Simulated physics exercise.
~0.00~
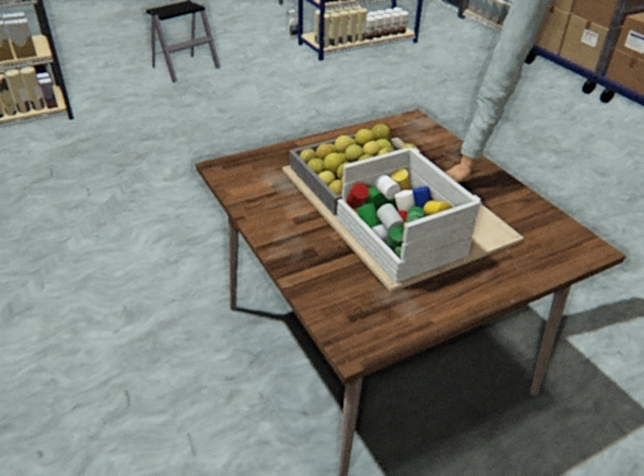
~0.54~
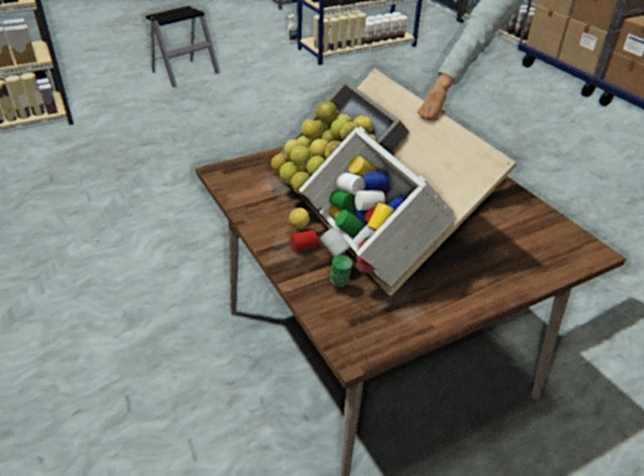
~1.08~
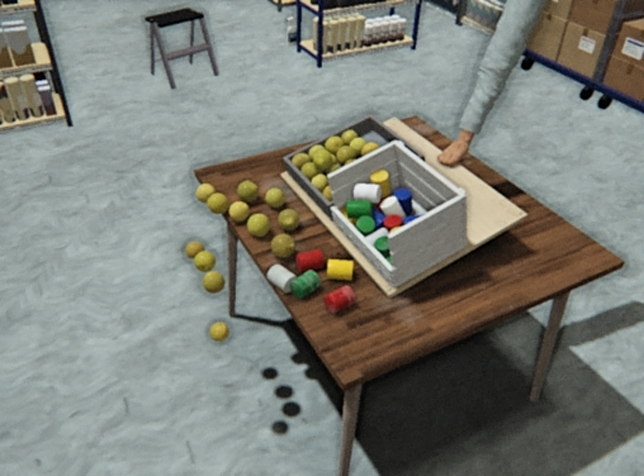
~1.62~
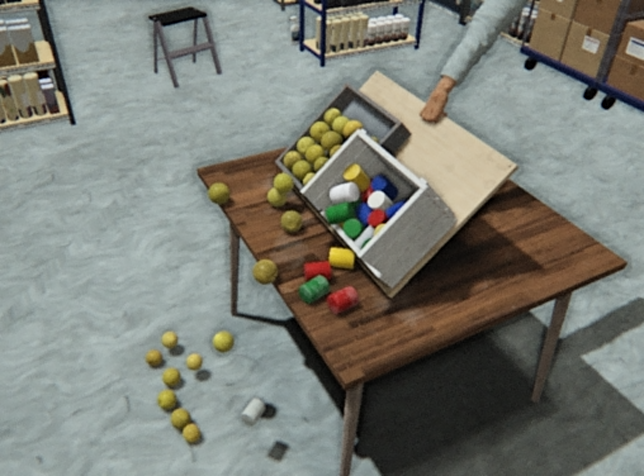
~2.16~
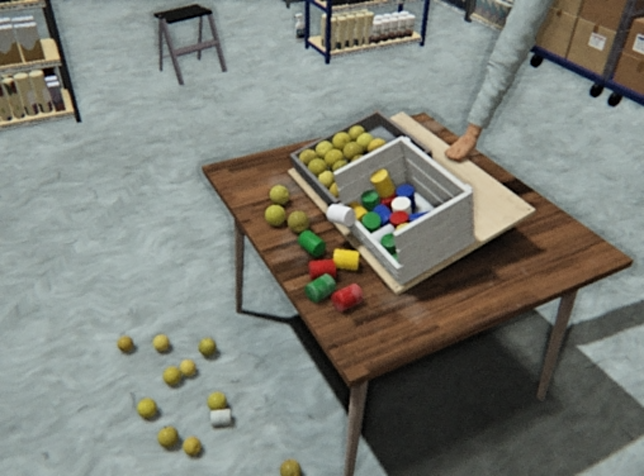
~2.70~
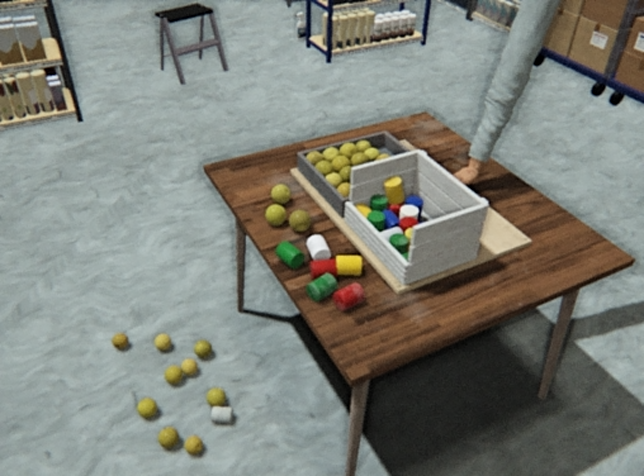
In a storeroom with a pale floor, shelving and stacked cartons, a slightly swaying view looks down on a brown wooden table. A board on it carries a grey crate of yellow apples behind a white crate of red, green, blue, yellow and white jars. A hand raises the board's right side, tipping both crates leftward, and apples and jars spill out. The hand lowers it partway, lifts it steeply again, then brings it down flat. Most of the contents stay in the crates, while several jars and two apples rest on the table and more apples and a white jar lie on the floor.
